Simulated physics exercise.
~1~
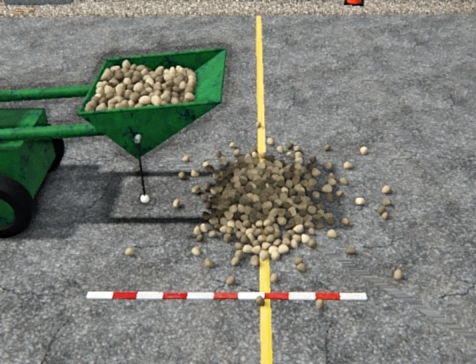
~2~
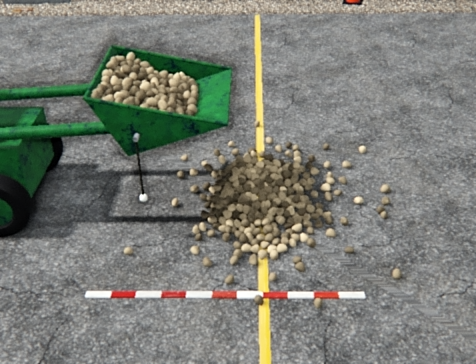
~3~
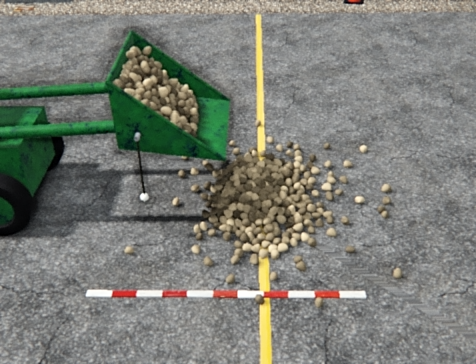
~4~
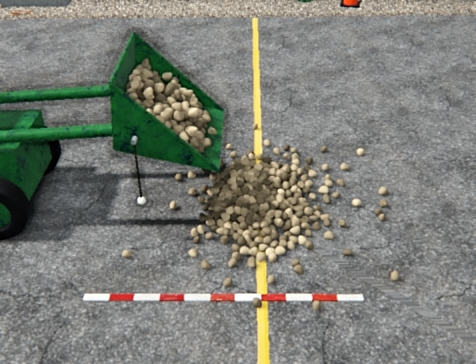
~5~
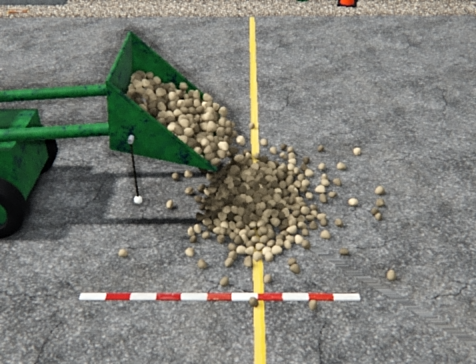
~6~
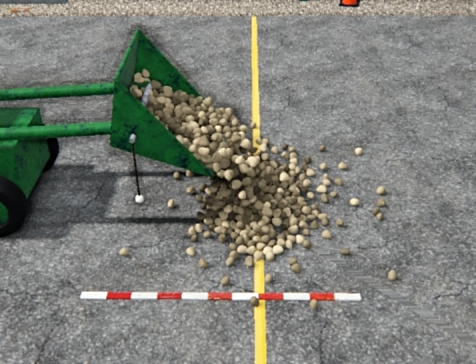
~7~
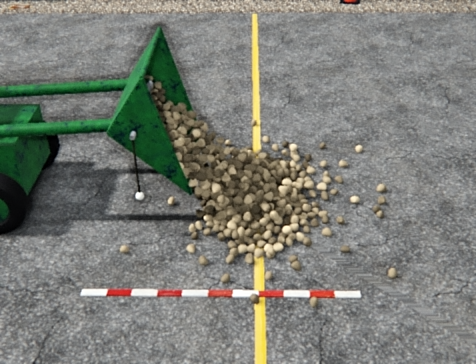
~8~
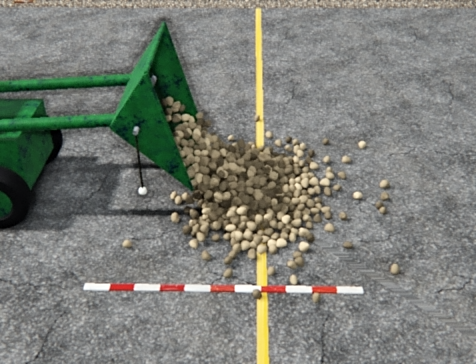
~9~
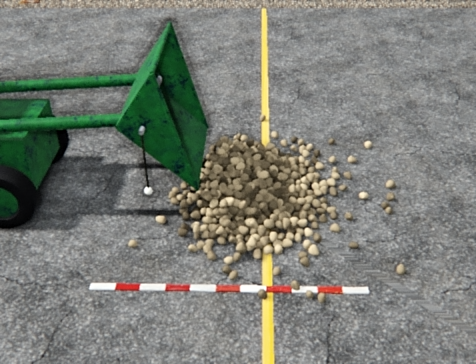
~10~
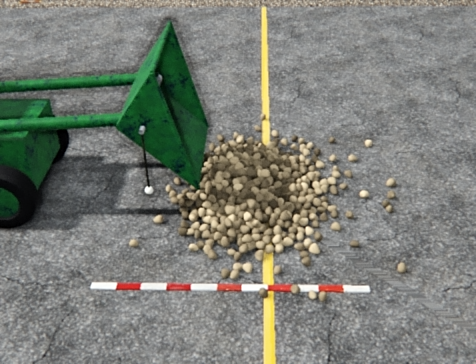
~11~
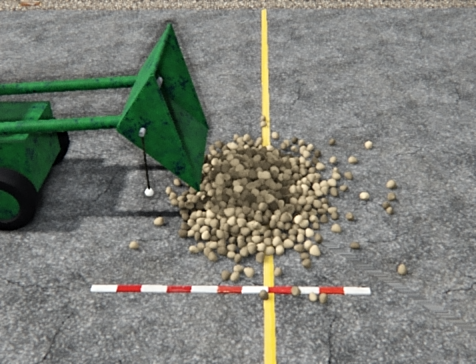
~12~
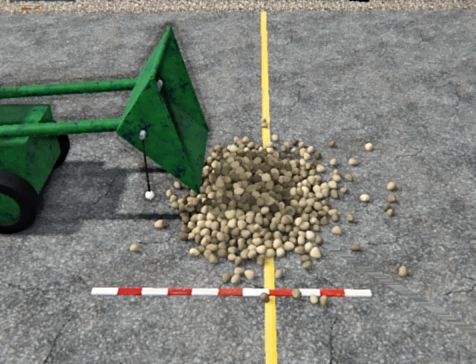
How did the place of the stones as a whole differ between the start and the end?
At the start, some stones were up in the bucket on the left and the rest lay on the ground across the yellow line. By the end they all lay in one heap on the ground, so the stones as a whole were lower and farther right.
